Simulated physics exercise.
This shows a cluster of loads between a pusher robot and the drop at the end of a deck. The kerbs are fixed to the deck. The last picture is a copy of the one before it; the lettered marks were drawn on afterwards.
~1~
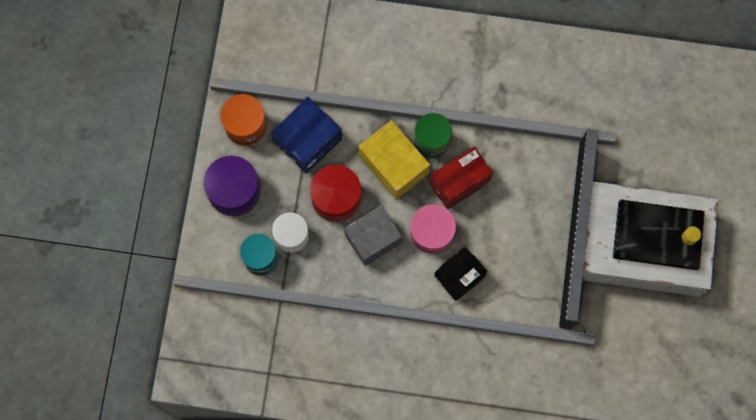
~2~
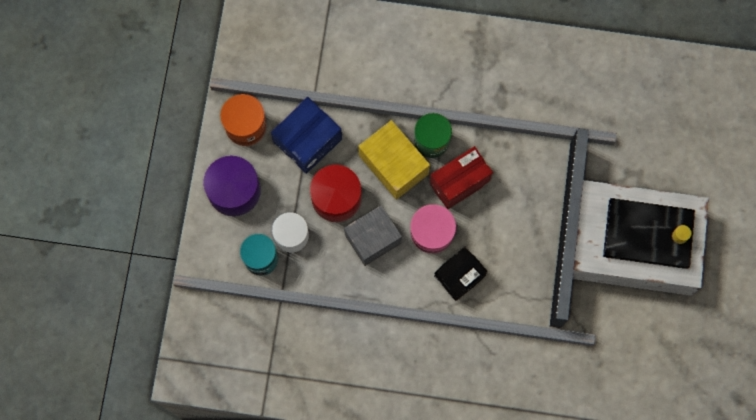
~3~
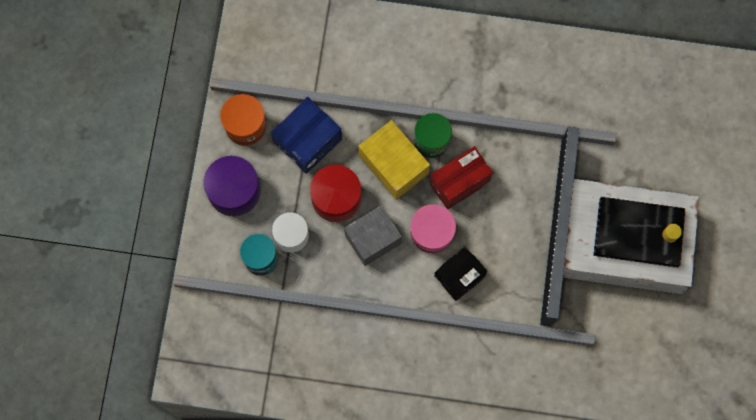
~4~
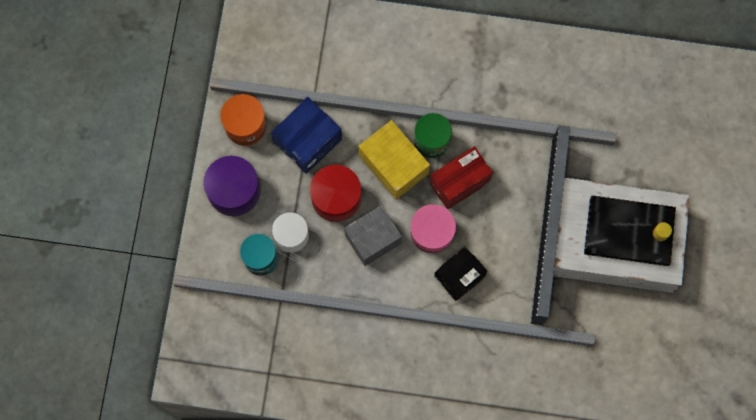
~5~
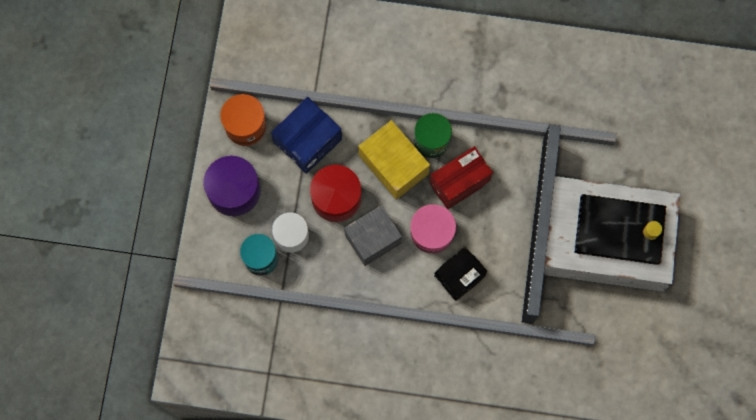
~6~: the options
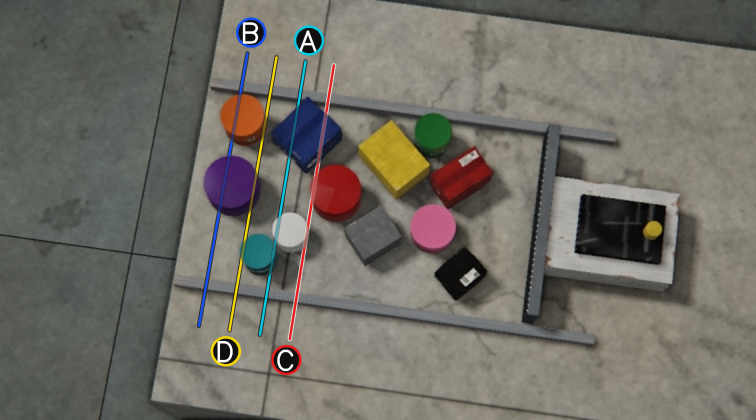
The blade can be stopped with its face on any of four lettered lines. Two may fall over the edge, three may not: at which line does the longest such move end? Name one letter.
No farther than C.
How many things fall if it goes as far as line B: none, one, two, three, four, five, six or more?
In all, six or more.
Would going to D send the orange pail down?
By then, yes.
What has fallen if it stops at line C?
It is the orange pail.
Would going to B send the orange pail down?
Yes.
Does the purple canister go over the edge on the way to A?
By then, yes.
On the marked copy, A at (283, 195); B at (224, 186); C at (312, 199); D at (254, 190).
Taking C. A third of the way, robot (531, 216); green pail (430, 133); black parcel (419, 280).
Two thirds of the way, robot (447, 205); orange pail (224, 110); blue box (267, 125).
When it is over, robot (385, 196); orange pail over the edge; blue box (208, 115); one fallen.
As for the rest, A drops four; B drops eight; D drops five.
